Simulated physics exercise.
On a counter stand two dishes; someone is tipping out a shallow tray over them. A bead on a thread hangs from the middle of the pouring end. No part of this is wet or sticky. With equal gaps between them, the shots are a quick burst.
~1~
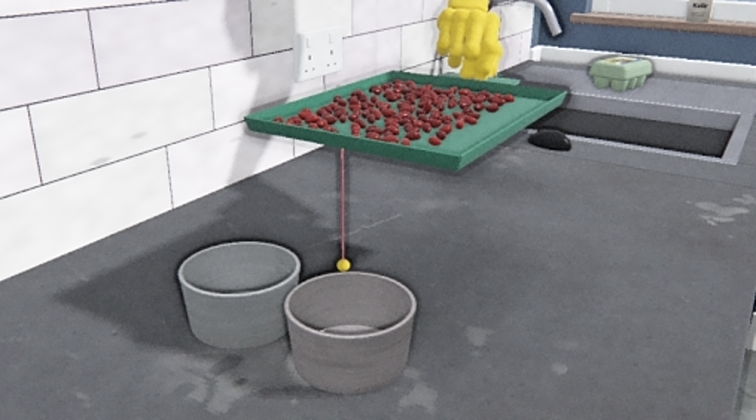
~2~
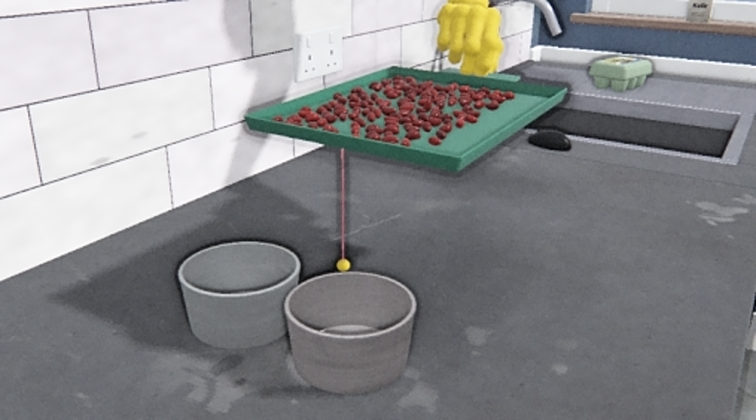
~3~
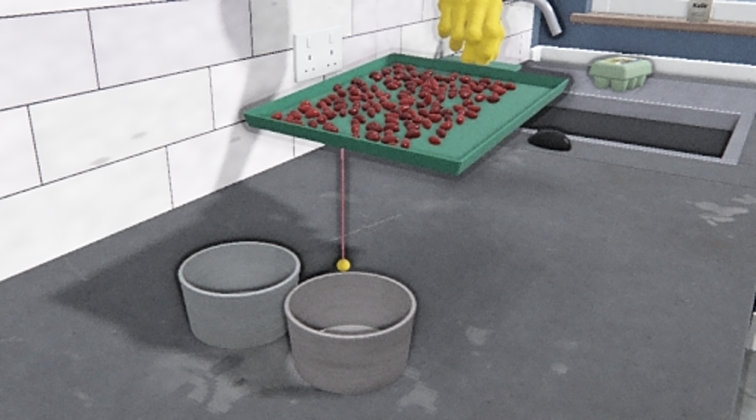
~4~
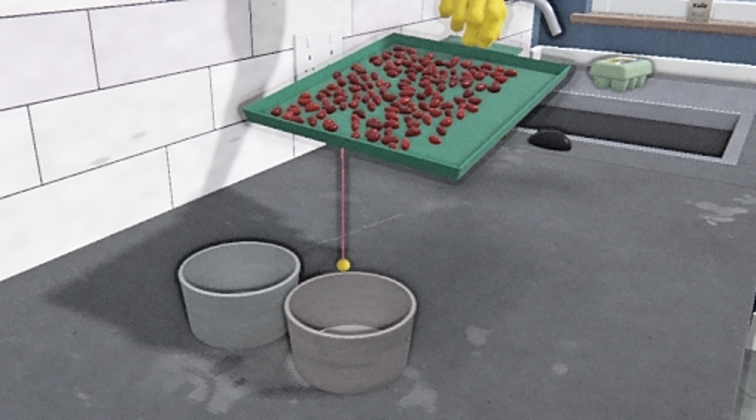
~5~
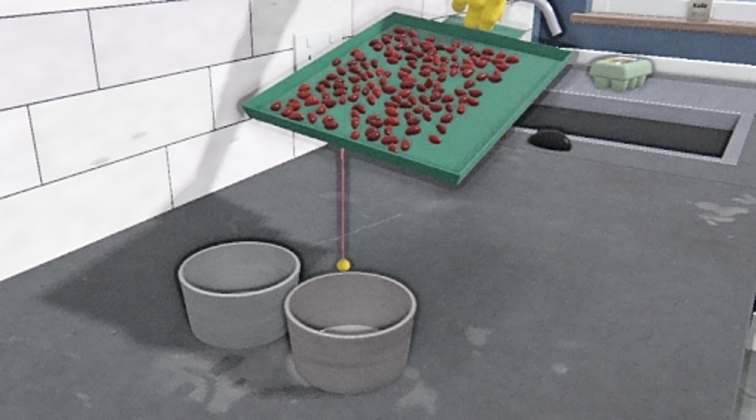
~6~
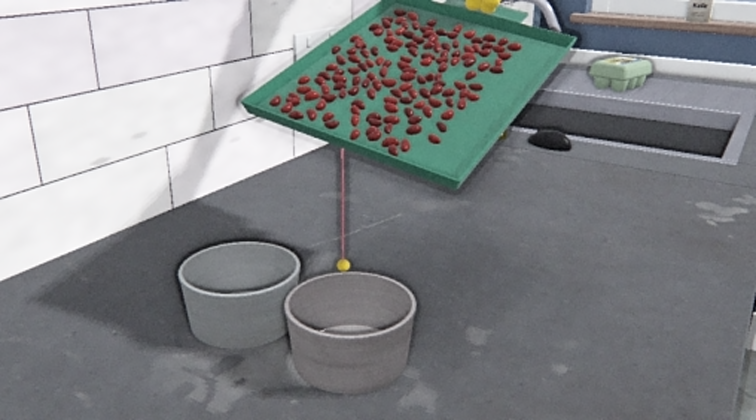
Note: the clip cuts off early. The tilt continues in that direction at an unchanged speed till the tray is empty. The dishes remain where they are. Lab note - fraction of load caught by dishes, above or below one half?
Below one half.
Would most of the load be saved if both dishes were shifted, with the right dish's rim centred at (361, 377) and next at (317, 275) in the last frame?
Well, it comes to a lesser portion at first and a lesser portion after that.
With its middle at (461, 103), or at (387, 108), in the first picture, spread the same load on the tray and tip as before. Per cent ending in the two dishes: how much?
First 20 %, then 30 %.
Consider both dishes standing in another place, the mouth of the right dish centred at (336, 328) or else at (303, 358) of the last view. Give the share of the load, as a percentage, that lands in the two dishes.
It would be near 20 per cent first and near 0 per cent second.
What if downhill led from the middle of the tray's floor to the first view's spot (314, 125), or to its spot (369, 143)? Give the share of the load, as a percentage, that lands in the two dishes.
About 70 %, then 60 %.
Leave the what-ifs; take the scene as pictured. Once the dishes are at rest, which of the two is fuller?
That one is the rightward one.
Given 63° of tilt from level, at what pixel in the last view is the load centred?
The middle of the pieces sits at roughly (425, 156).
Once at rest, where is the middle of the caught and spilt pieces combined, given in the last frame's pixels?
Close to (433, 381) in the last picture.
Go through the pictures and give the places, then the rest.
The first frame shows corners of the pouring end at (249, 116) and (458, 154), level; middle of the load at (408, 109), kidney beans; left dish at (201, 313); right dish at (314, 356); bead on its thread at (343, 265).
The second frame shows corners of the pouring end at (249, 115) and (458, 155), level; middle of the load at (408, 107).
The third frame shows corners of the pouring end at (249, 112) and (458, 159), tipped barely, lowest at the right corner; middle of the load at (409, 101).
The fourth frame shows corners of the pouring end at (248, 108) and (458, 165), tipped a little, lowest at the right corner; middle of the load at (409, 91).
The fifth frame shows corners of the pouring end at (248, 104) and (457, 171), tipped a little, lowest at the right corner; middle of the load at (409, 82).
The sixth frame shows corners of the pouring end at (247, 100) and (457, 177), tipped clearly, lowest at the right corner; middle of the load at (410, 72); left dish at (201, 313); right dish at (314, 356).
Soon, tray tipped steeply; most on the tray; a small part in the air.
A while on, tray tipped past a quarter turn; about a quarter on the tray; about a quarter in the right dish; about half outside both; about a quarter in the air.
Towards the end, tray tipped past a quarter turn; about a quarter in the right dish; about two thirds outside both.
Finally, tray tipped past a quarter turn; about a quarter in the right dish; none in the left dish; about two thirds outside both.
